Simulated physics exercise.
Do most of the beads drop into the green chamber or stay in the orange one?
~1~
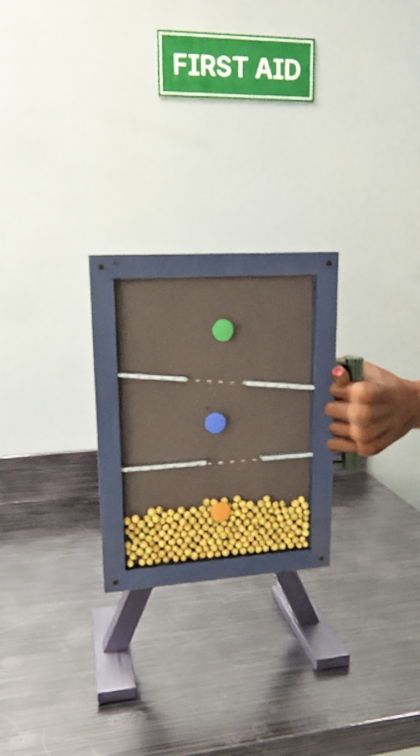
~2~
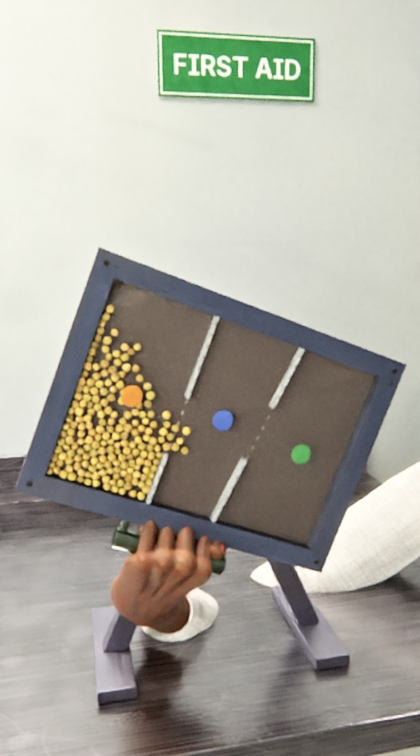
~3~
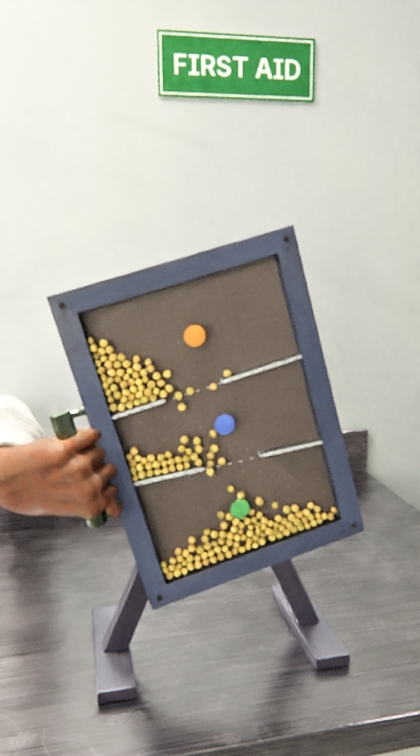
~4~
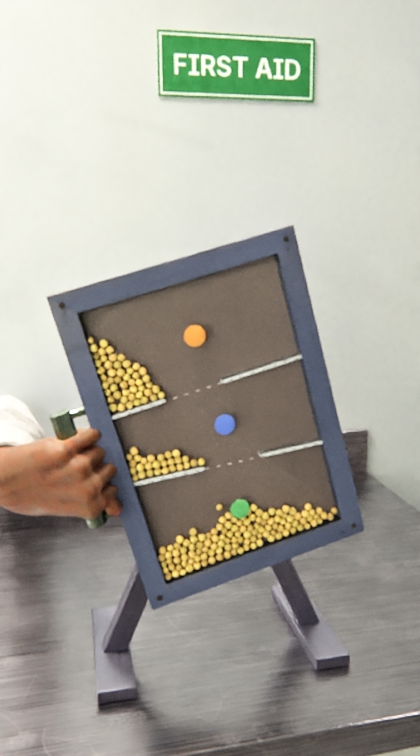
Most of the beads drop into the green chamber, while some stay behind in the orange chamber and some in the blue one.
